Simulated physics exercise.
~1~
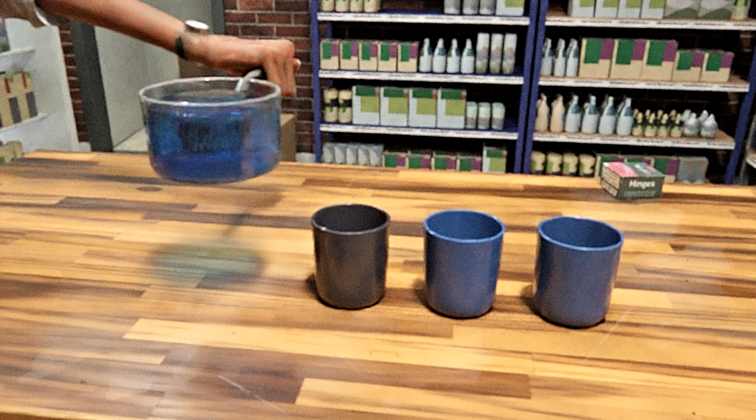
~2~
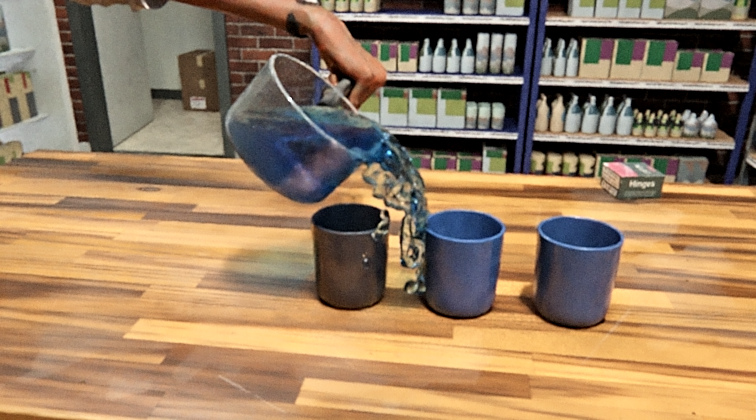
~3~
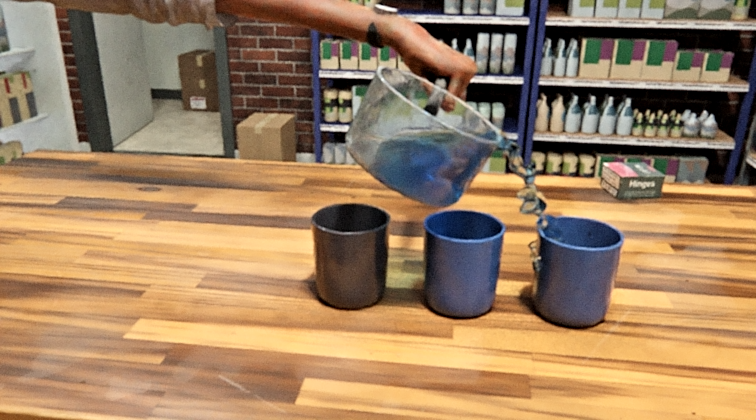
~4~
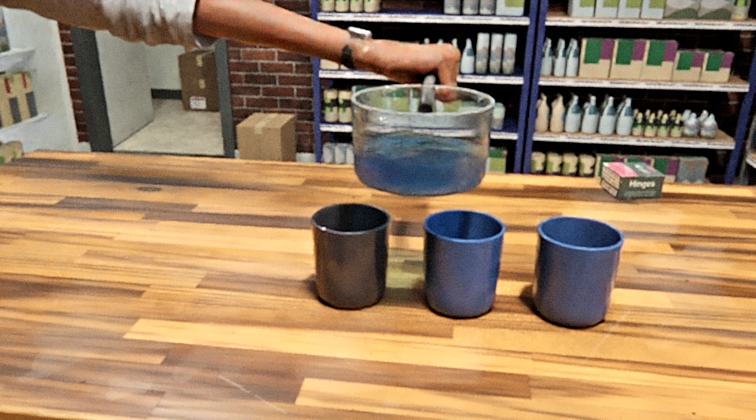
The clip shows a hand holding a small clear pot of bluish water above a wooden worktop with one dark mug and two blue ones. The hand tilts the pot rightward, pours while moving right along the mugs, then levels it, with some water still inside.
